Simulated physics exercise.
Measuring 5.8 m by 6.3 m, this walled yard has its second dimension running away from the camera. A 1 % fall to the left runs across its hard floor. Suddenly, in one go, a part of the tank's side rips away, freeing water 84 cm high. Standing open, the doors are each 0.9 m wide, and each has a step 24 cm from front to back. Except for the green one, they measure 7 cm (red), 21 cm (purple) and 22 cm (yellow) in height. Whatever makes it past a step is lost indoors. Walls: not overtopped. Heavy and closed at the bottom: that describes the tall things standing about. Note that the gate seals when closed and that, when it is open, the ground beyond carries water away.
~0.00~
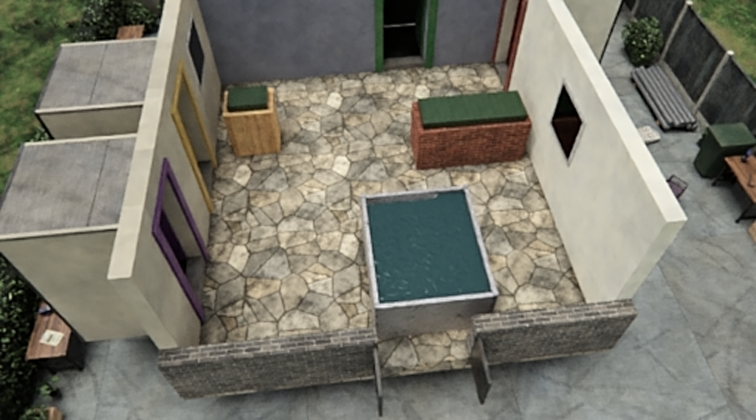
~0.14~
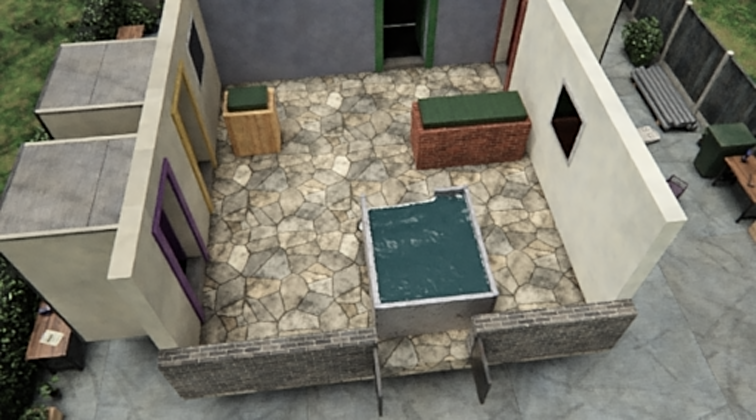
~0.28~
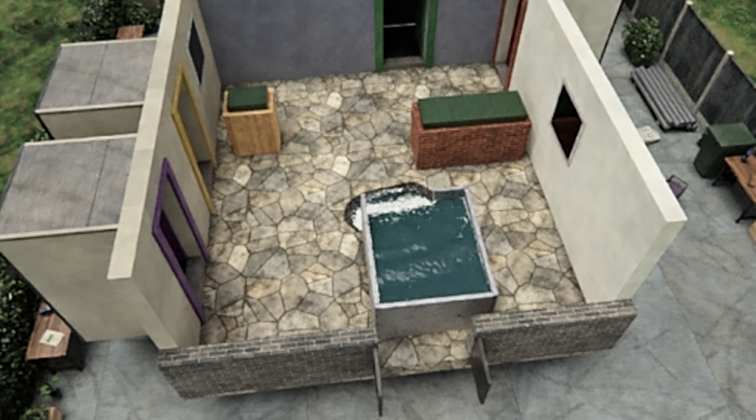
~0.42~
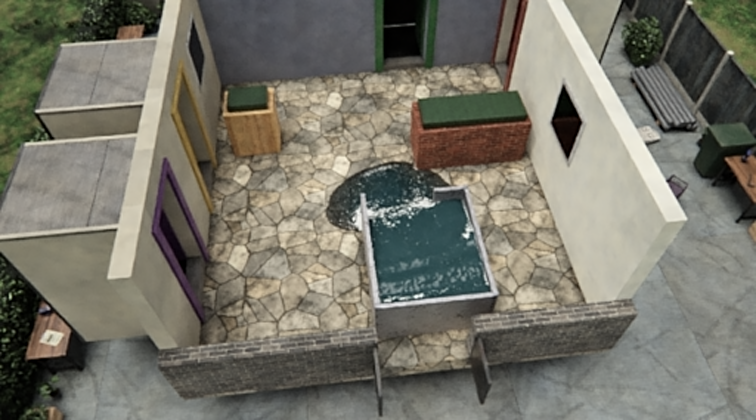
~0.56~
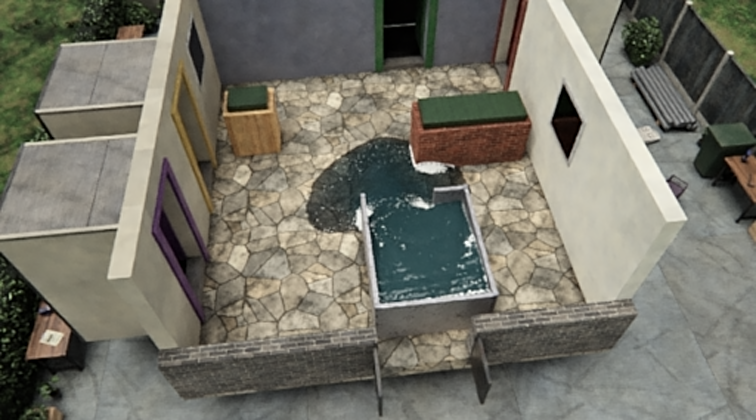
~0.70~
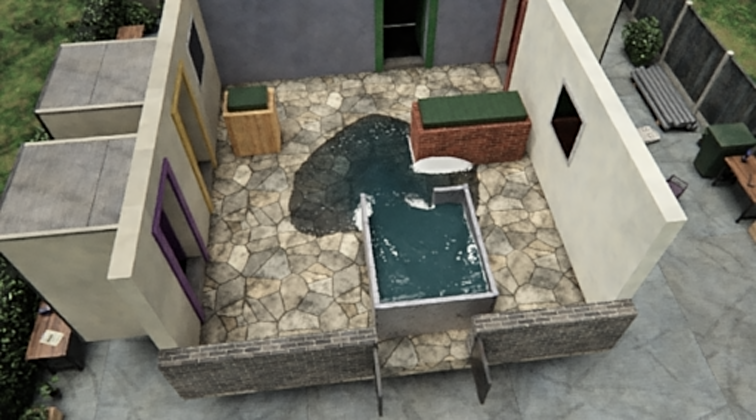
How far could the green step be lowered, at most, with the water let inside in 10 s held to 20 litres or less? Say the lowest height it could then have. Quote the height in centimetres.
It could then stand at about 18 cm.
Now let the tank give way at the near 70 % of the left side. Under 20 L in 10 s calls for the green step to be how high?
Required height: Approx. 7.5 cm.
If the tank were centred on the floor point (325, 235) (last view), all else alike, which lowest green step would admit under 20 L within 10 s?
Roughly 11.0 centimetres.
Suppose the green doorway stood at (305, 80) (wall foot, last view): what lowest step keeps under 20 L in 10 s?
Roughly 23 cm.
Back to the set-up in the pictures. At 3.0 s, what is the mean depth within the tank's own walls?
I'd put it near 26 cm.
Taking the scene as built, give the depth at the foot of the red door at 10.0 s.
7.5 cm.
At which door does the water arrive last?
Door: Purple.
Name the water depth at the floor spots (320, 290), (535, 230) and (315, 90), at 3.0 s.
About 0, 6 and 22 cm.
After 1.4 s water covers 40 % of the floor, deepest (38 cm) near (391, 219); 15 cm at the green door, 3 litres in over its 13 cm step.
After 3.0 s water covers 65 % of the floor, deepest (38 cm) near (221, 95); 17 cm at the green door, 48 litres in over its 13 cm step.
After 10.0 s water covers 95 % of the floor, deepest (13 cm) near (199, 361); 8 cm at the green door, 55 litres in over its 13 cm step.
At the green door as built, the water arrived by 1.2 s and peaked near 22 cm at 2.0 s.
With a step of 16 cm, 30 litres would have come in within the 10 s; with 21.5 cm, 7 litres. So under 20 litres takes about 18 cm.
